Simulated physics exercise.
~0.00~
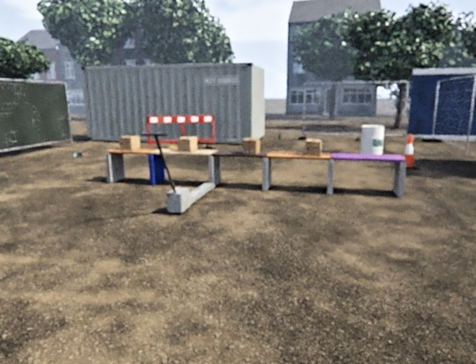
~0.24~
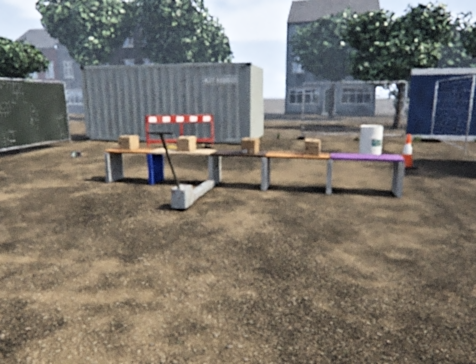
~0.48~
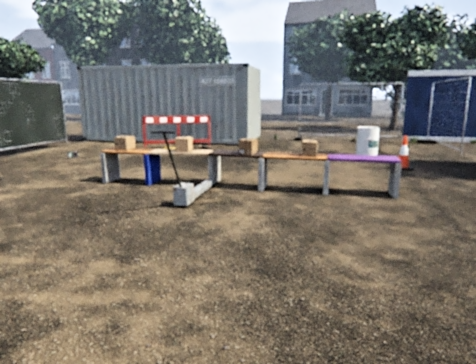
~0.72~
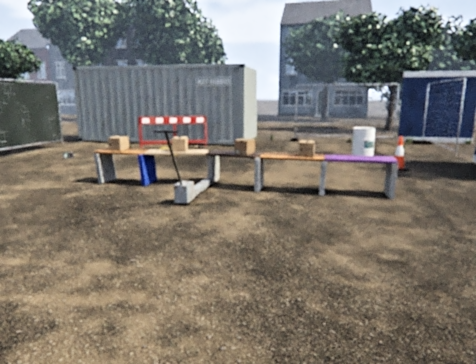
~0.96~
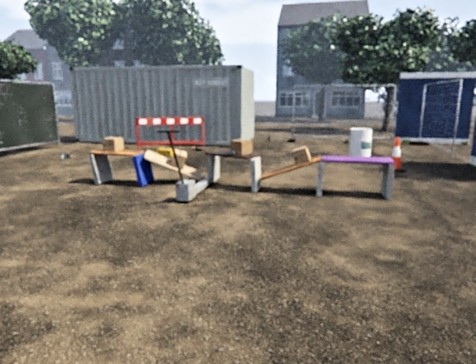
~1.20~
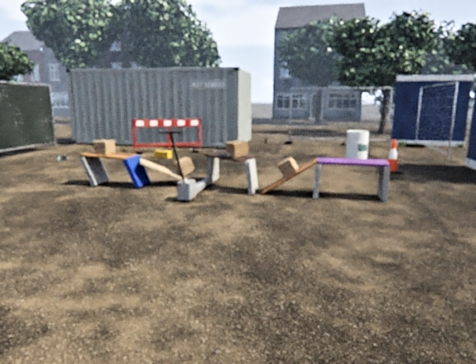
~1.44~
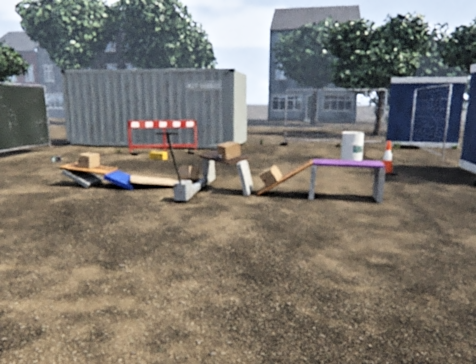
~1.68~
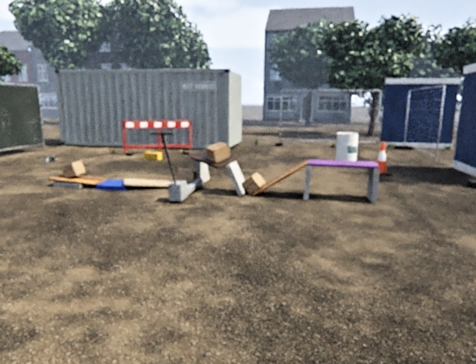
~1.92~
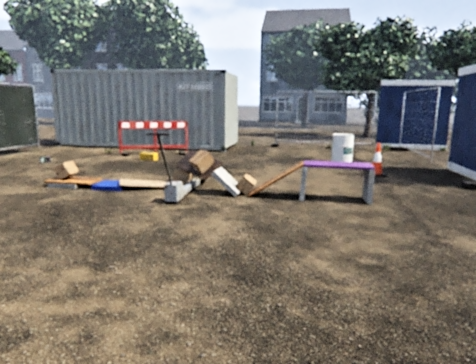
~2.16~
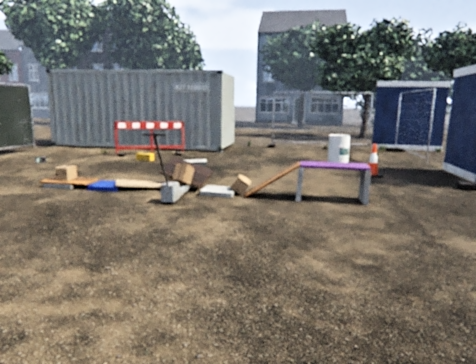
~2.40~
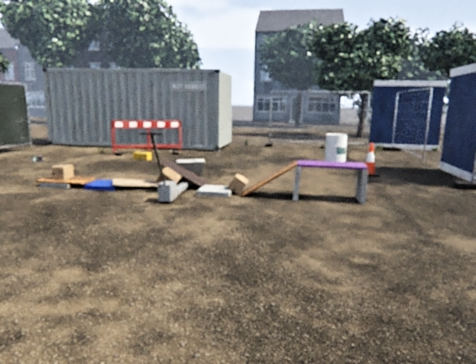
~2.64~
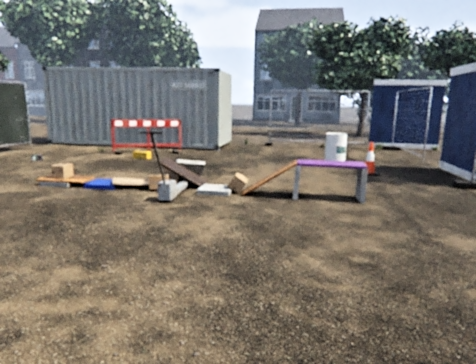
A row of board-topped blocks collapses from the left, leaving the purple-topped bench standing at right.
